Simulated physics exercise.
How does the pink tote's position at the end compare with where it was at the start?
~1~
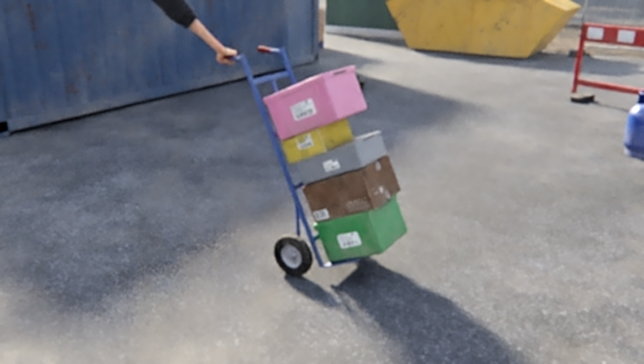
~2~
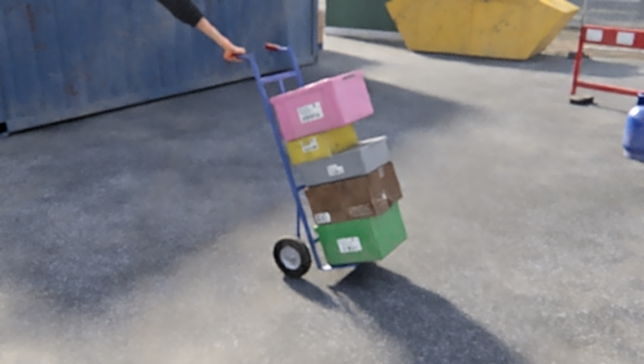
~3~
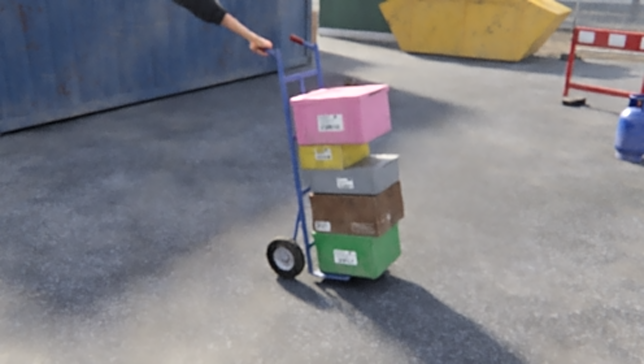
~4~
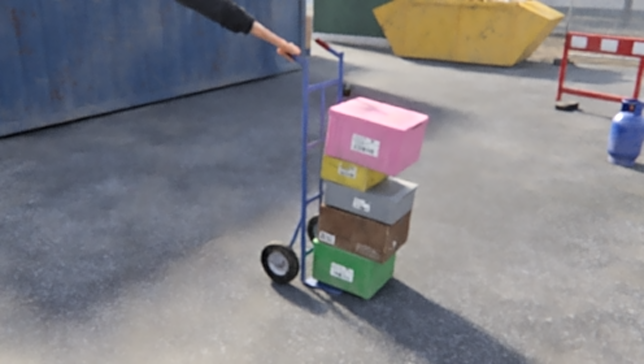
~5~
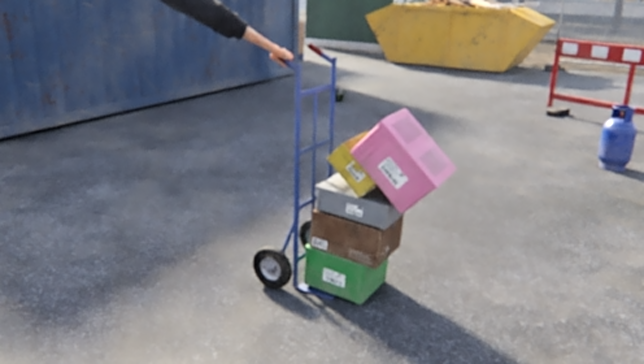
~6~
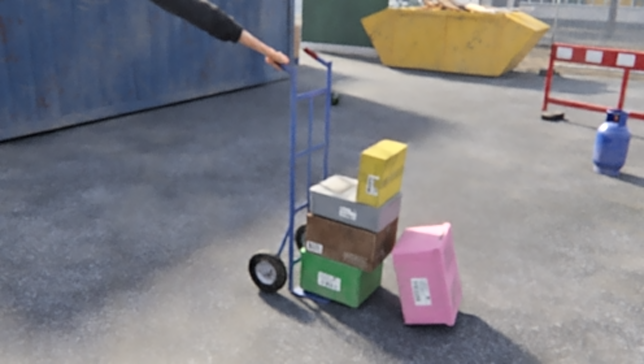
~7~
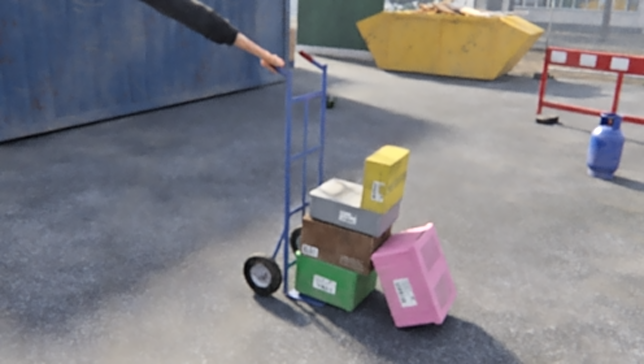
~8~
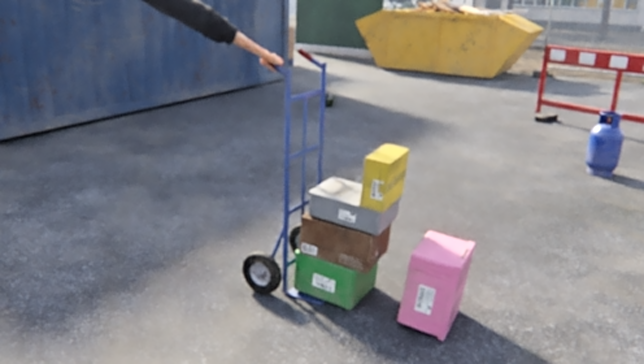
At the start the pink tote sits on top of the stack on the sack truck, and at the end it rests on the ground to the right of the stack.
